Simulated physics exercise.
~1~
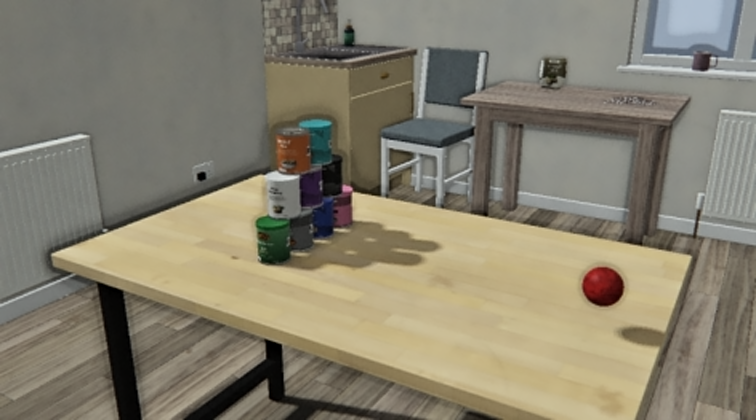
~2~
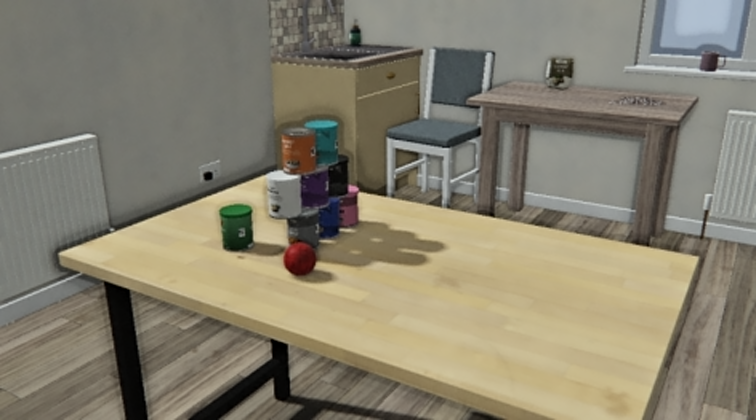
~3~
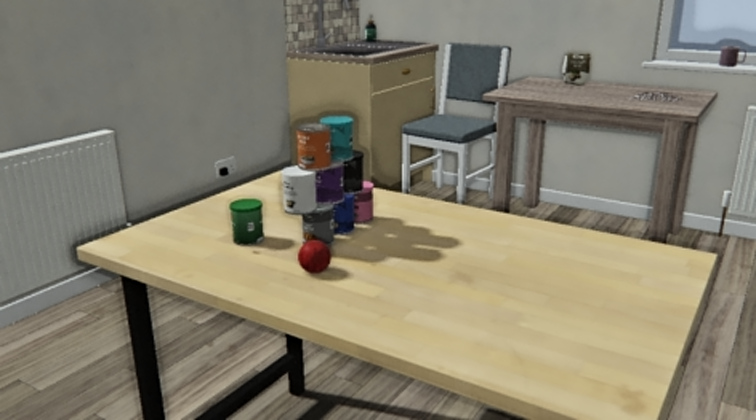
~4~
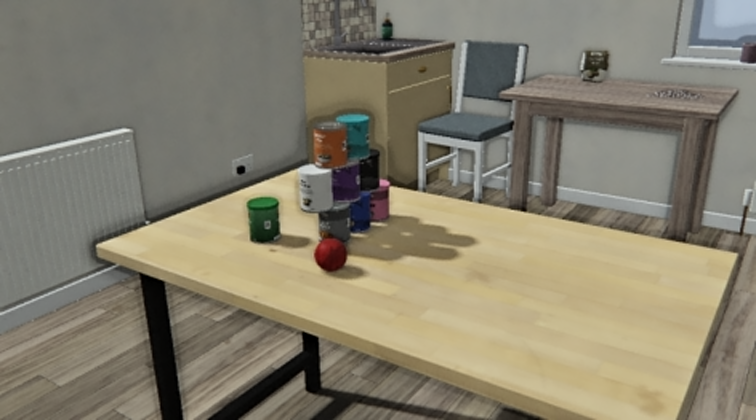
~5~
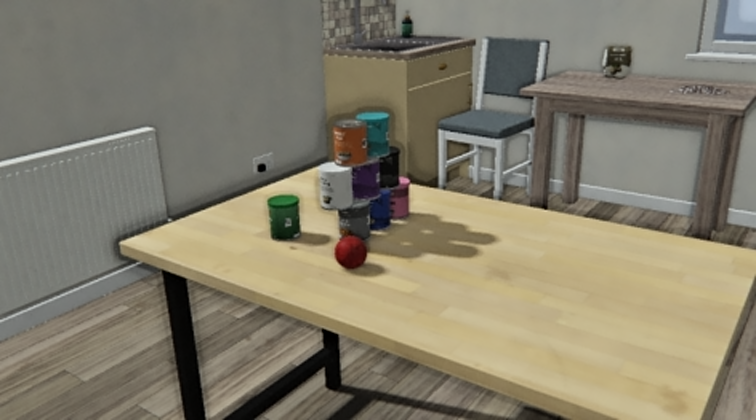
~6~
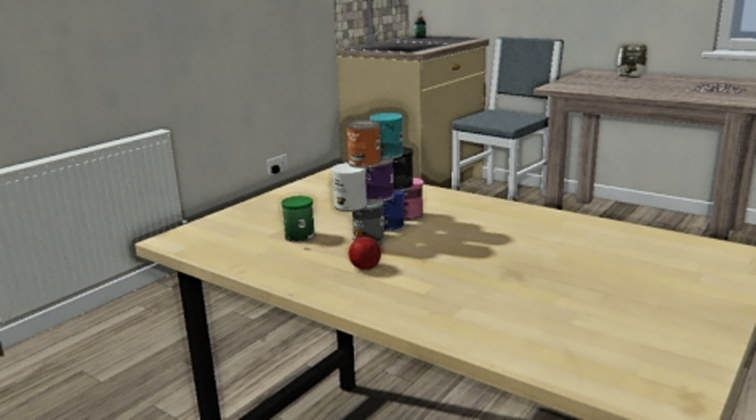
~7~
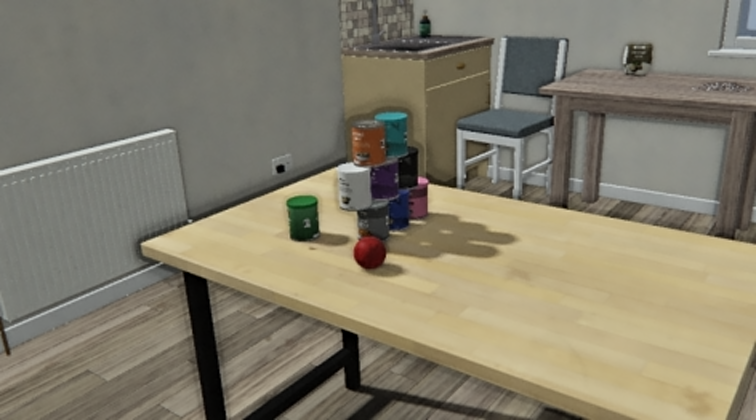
A red ball shot leftward across a wooden table to a small stack of colourful tins, and the green tin at the front shifted a little to the left. The ball stopped beside the stack, and every tin stayed upright.
